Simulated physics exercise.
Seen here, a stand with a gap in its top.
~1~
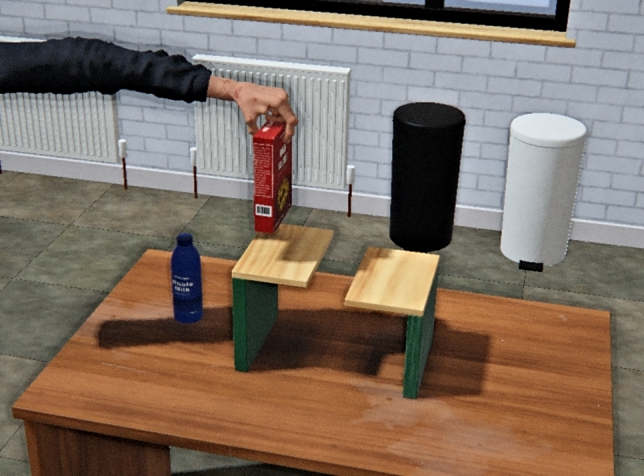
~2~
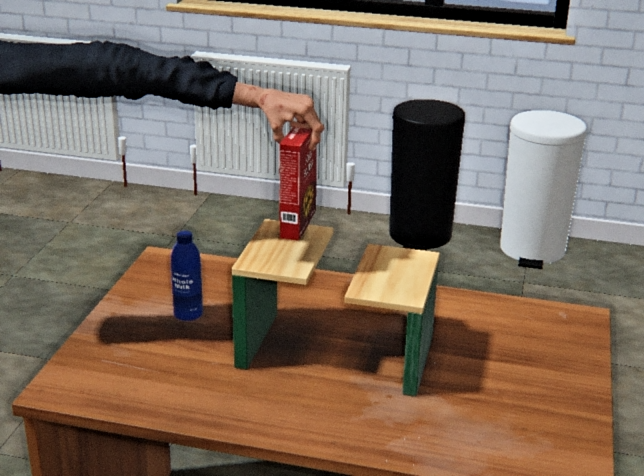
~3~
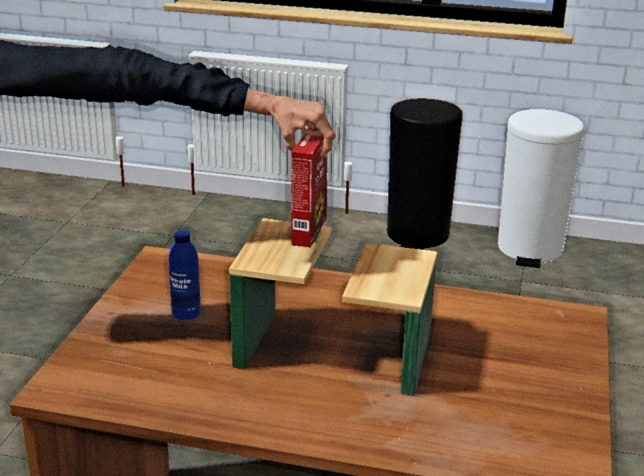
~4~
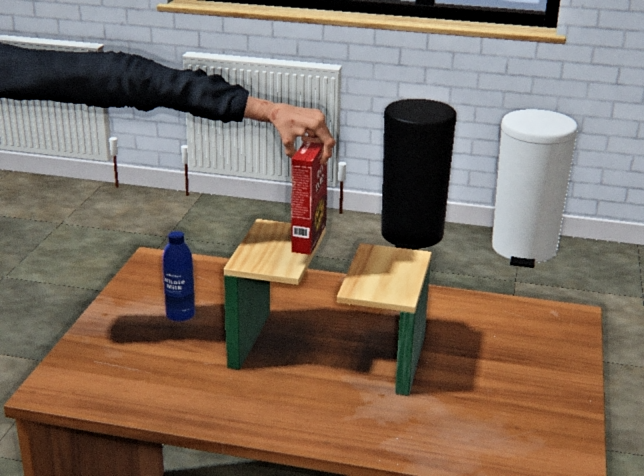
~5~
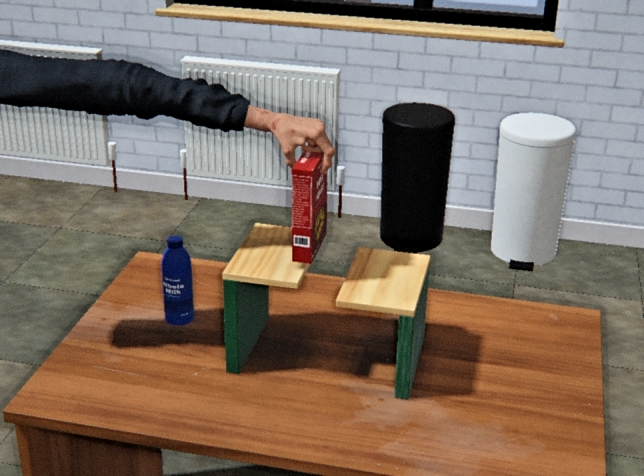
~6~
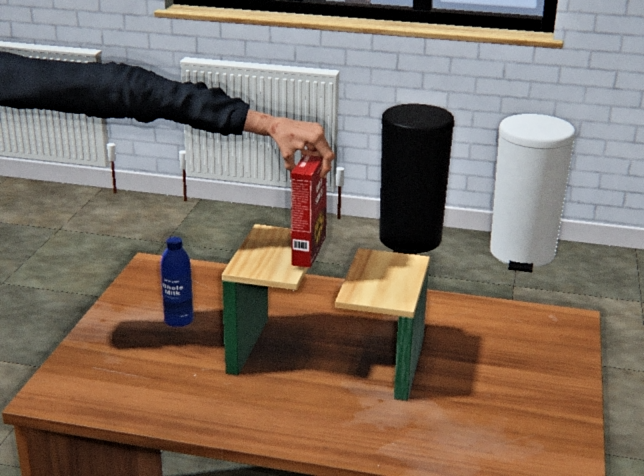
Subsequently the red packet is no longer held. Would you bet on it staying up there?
It is blocked.
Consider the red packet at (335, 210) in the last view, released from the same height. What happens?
In that case it slips past.
Then, 0.20 s after the last picture, nothing has stirred.
Then, 0.50 s after the last picture, red packet resting near (309, 212).
At rest, both in place. Seen from the same camera at the end, red packet near (309, 212). The packet lodges.
